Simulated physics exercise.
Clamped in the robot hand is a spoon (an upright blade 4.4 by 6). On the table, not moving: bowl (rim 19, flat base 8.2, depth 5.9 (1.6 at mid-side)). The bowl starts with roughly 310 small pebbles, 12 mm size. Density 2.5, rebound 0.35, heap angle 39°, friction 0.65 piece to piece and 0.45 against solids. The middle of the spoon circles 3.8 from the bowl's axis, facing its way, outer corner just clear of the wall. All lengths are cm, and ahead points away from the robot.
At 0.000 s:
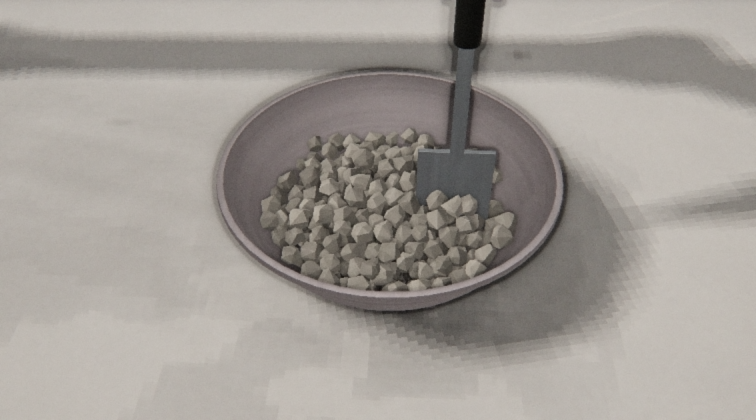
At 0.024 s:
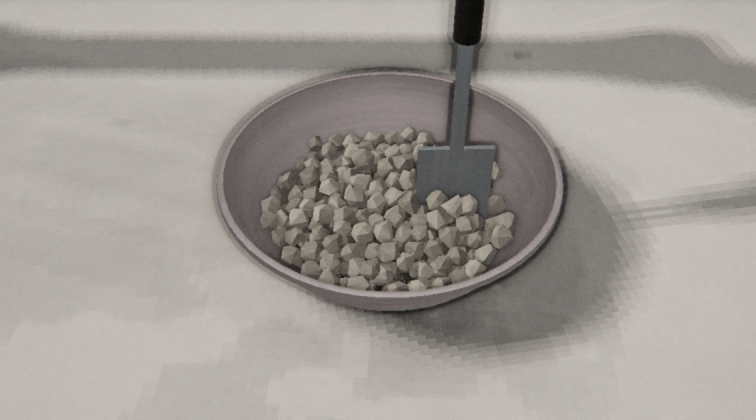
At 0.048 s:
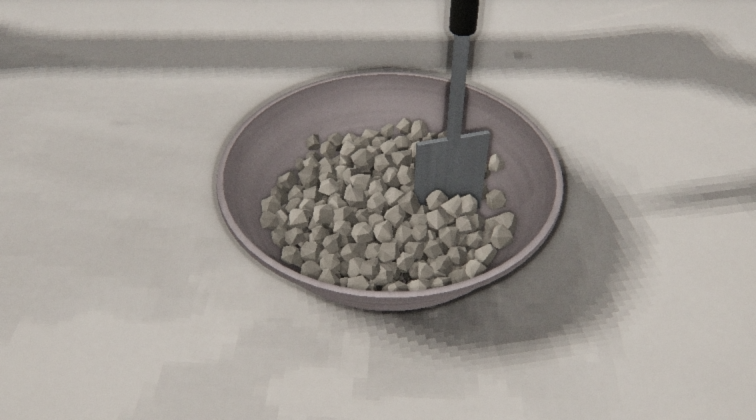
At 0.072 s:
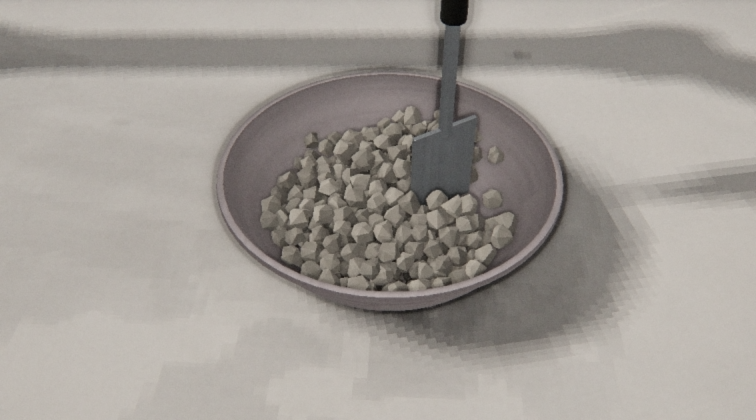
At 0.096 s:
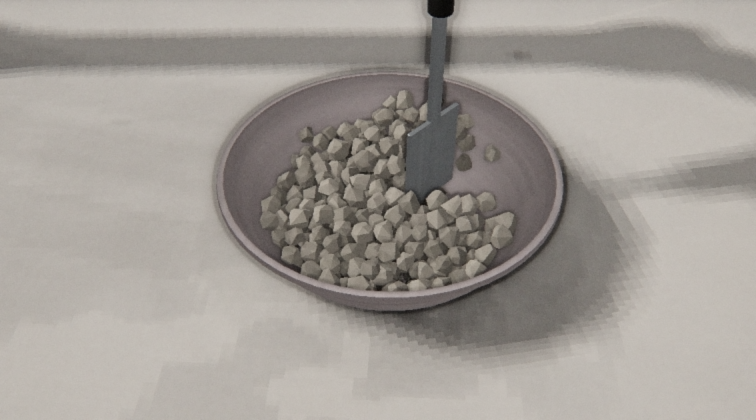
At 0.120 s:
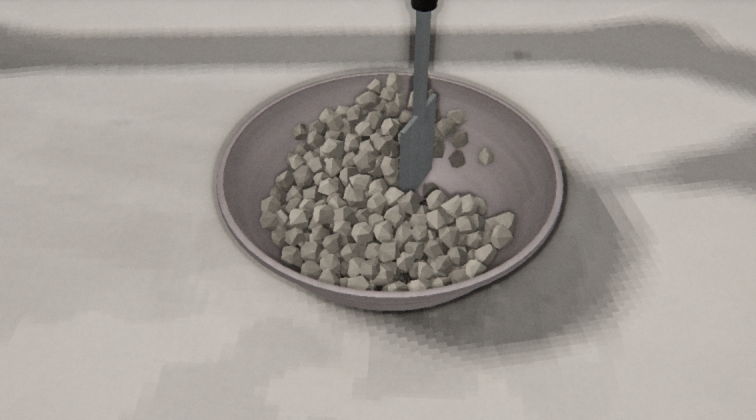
A gray spatula sweeps leftward through the bowl, turning as it pushes pebbles toward the back.
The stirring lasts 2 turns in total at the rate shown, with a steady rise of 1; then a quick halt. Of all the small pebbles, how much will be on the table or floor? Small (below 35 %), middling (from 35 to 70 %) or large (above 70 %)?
Answer: Small; below 35 % of the small pebbles finish on the table or floor.
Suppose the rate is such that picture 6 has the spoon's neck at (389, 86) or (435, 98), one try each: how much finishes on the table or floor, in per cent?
Some 40 and 20 per cent.
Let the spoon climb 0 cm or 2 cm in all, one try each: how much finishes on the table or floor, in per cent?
Some 35 and 15 per cent.
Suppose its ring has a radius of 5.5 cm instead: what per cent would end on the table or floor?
Then about 25 per cent.
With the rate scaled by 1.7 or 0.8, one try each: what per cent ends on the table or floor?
Some 55 and 20 per cent.
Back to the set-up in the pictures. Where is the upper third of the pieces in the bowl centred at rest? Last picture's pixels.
At about (466, 181).
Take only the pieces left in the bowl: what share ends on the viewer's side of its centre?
Some 45 per cent.
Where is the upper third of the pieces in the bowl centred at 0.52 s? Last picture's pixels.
At about (492, 192).
After 0.52 s, 322° round, highest piece 8 above the table; 278 in the bowl, 30 on the table or floor, 5 in flight or on the tool.
After 0.91 s, 219° round, highest piece 8 above the table; 243 in the bowl, 66 on the table or floor, 4 in flight or on the tool.
After 1.31 s, 0° round, highest piece 7 above the table; 228 in the bowl, 85 on the table or floor.
After 2.01 s, 0° round, highest piece 7 above the table; 228 in the bowl, 85 on the table or floor.
In the end, 228 in the bowl, 85 on the table or floor. That is 27 % on the table or floor.
